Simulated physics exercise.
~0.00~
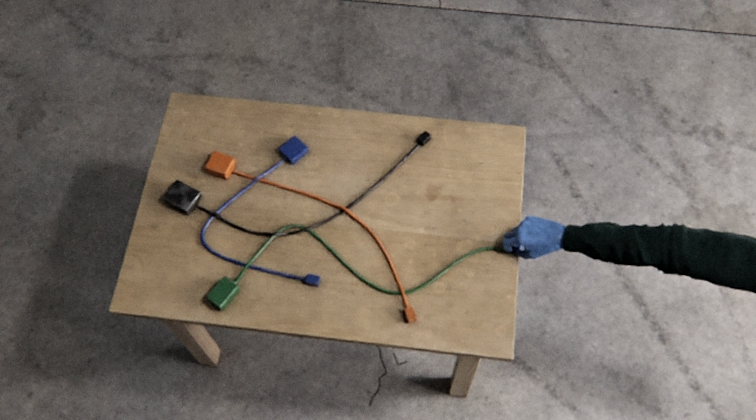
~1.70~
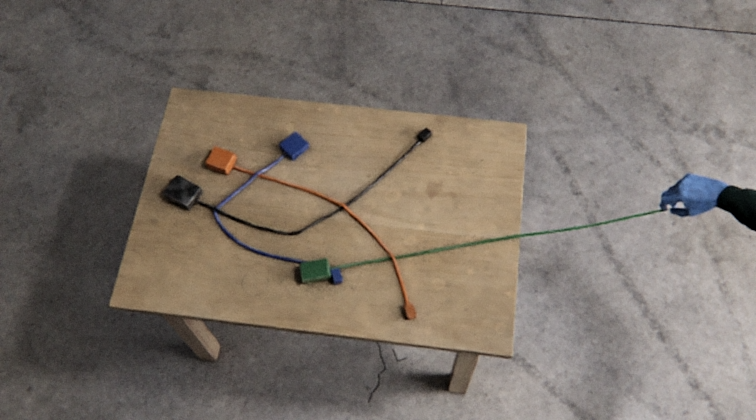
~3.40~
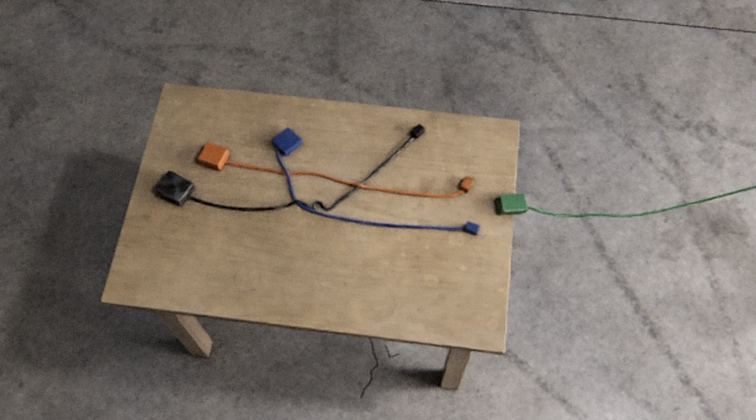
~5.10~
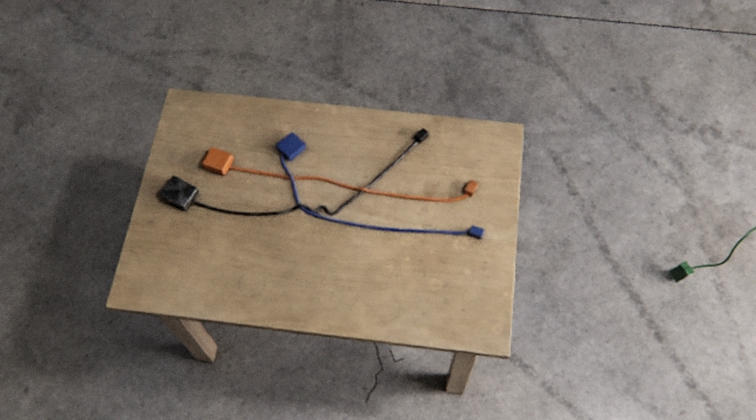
The green lead was pulled rightwards by a gloved hand from among four tangled leads on a wooden table, dragging the blue and orange plugs rightward before its charger slid off the edge, while the other three leads stayed on the table.
